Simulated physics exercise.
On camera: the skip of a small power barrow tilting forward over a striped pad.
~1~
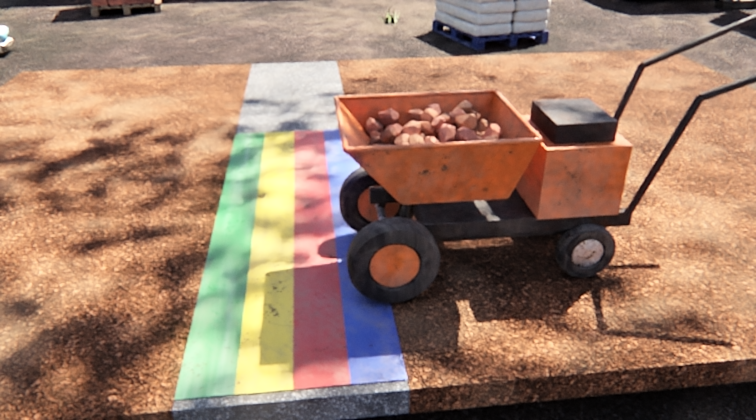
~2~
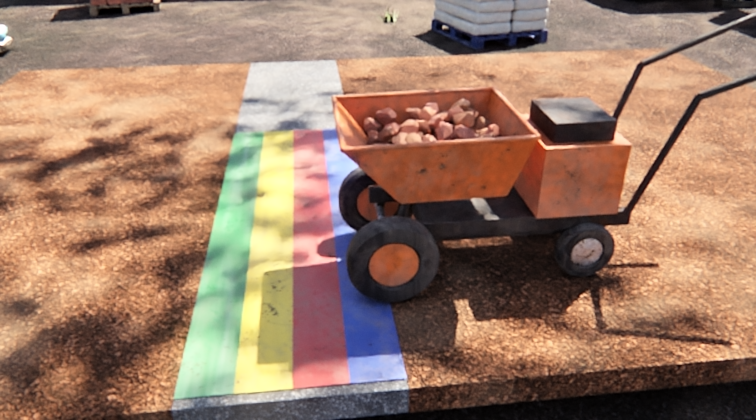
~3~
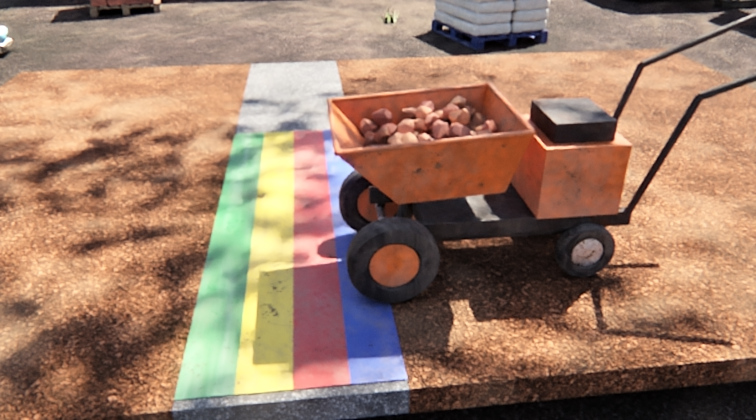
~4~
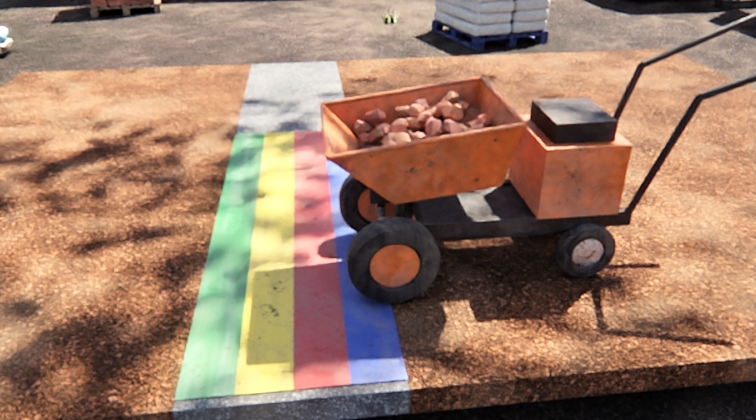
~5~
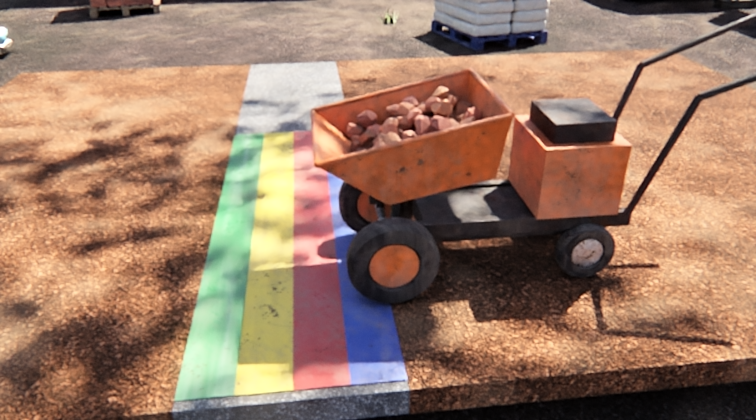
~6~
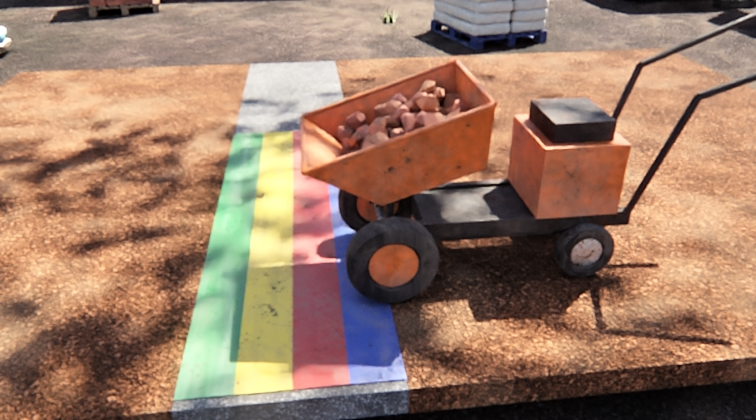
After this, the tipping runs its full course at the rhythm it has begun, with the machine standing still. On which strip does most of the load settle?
Most covered: The green band.
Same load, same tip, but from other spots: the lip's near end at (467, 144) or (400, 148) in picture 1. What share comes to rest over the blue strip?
Near 30 % and 0 %.
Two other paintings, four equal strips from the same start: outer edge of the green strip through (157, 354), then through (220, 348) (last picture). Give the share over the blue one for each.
About 0 and 0 per cent.
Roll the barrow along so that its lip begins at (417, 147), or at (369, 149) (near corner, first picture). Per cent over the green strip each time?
About 10 and 40 per cent.
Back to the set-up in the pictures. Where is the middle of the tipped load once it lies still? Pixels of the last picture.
Near (222, 264).
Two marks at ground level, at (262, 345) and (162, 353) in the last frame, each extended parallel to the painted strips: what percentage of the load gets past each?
About 80 and 20 per cent.
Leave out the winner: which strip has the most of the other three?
The runner-up: The yellow strip.
Just after the last frame, skip tipped steeply; every one in the skip.
A moment on, skip tipped steeply; the larger part in the skip; just a few over the yellow strip; roughly a quarter over the green strip.
Further on, skip tipped right over; roughly a quarter in the skip; about a tenth over the yellow strip; roughly a third over the green strip; roughly a quarter off the paint.
When it is over, skip tipped right over; roughly a quarter in the skip; not one over the blue strip; not one over the red strip; about a tenth over the yellow strip; roughly a third over the green strip; roughly a quarter off the paint.
